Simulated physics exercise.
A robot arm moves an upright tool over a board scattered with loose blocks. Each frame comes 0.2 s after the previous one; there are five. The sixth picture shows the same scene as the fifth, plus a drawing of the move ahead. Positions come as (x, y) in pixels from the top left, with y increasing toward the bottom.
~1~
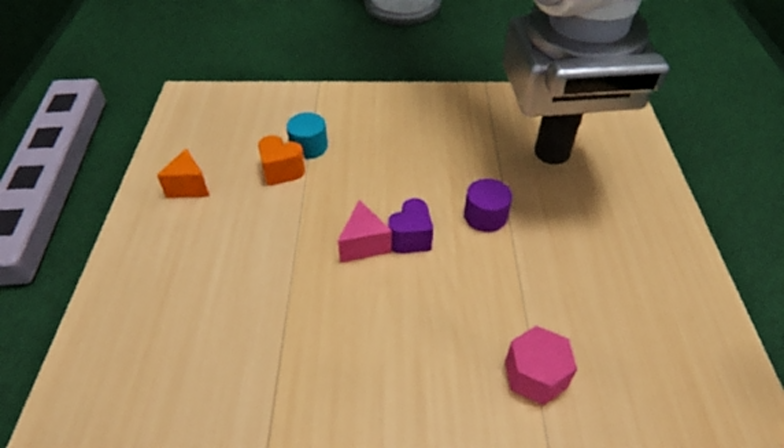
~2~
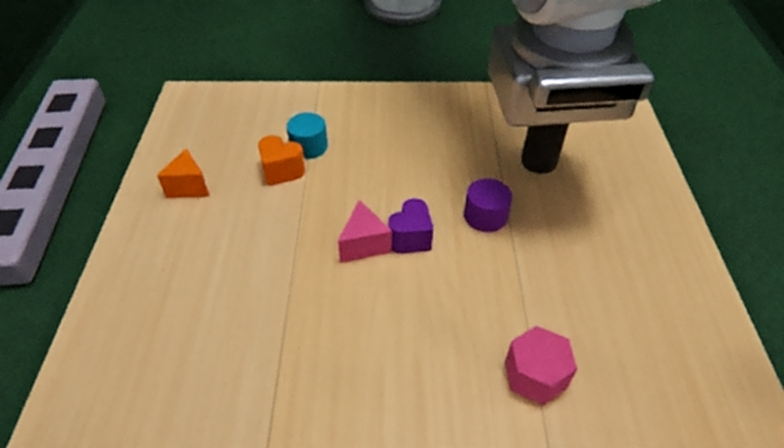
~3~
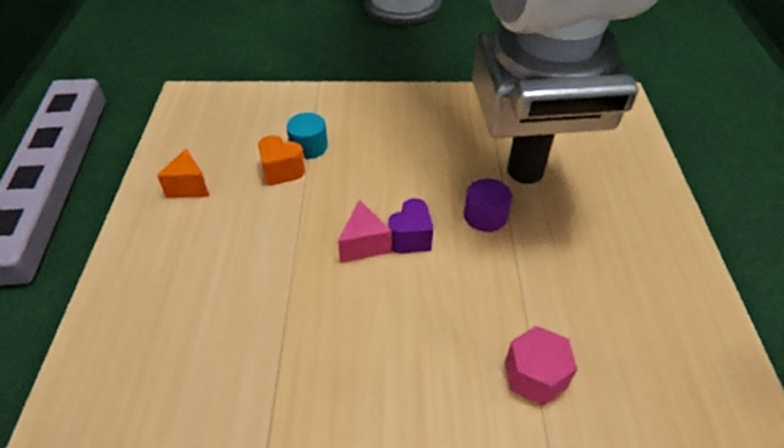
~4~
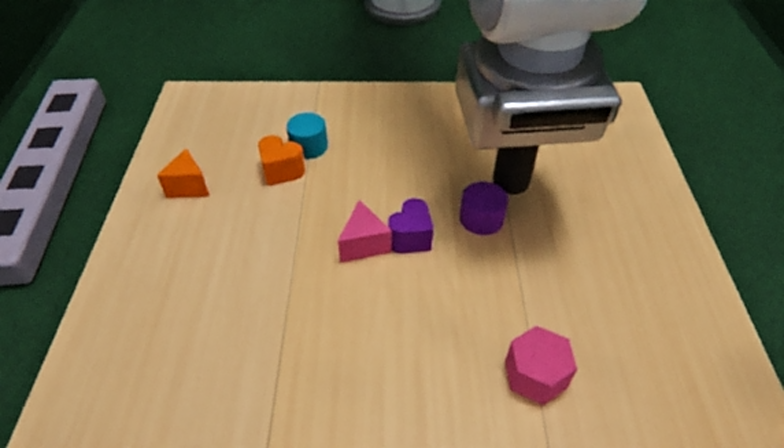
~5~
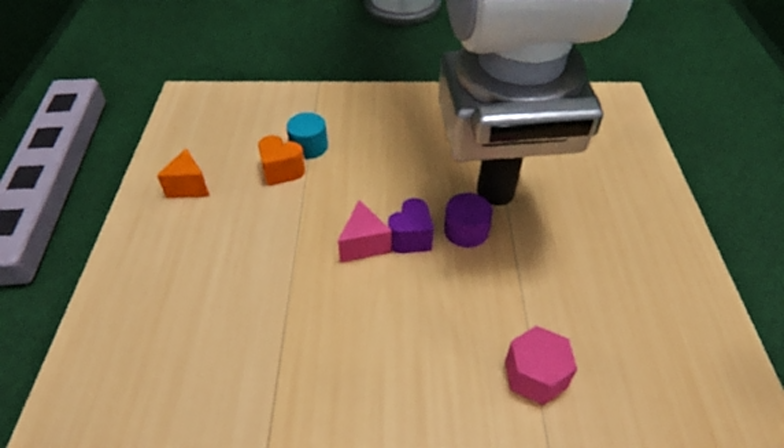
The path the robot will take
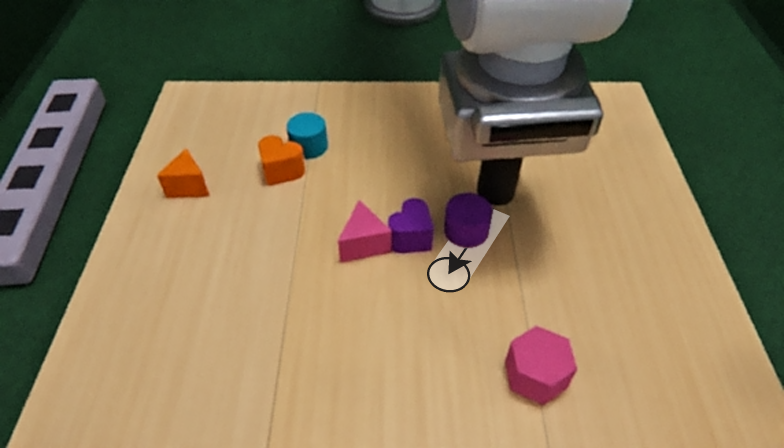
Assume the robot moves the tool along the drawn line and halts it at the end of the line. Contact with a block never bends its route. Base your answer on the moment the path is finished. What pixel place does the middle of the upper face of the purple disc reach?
Close to (408, 264).
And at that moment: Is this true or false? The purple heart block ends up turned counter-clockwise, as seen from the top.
Verdict: False.
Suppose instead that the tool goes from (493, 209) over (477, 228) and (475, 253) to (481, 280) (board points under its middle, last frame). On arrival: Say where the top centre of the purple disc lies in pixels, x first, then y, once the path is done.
Close to (437, 250).
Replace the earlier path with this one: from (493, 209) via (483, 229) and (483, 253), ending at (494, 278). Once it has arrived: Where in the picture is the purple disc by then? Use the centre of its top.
My estimate: (445, 242).
The drawn path runs straight from (493, 209) to (449, 274).
The first path, step by step. Halfway along, tool at (474, 226); purple heart block at (403, 219), turned 40° clockwise; purple disc at (440, 238).
At the end, tool at (450, 260); pink triangle at (359, 224); purple heart block at (402, 219), turned 45° clockwise; purple disc at (408, 264).
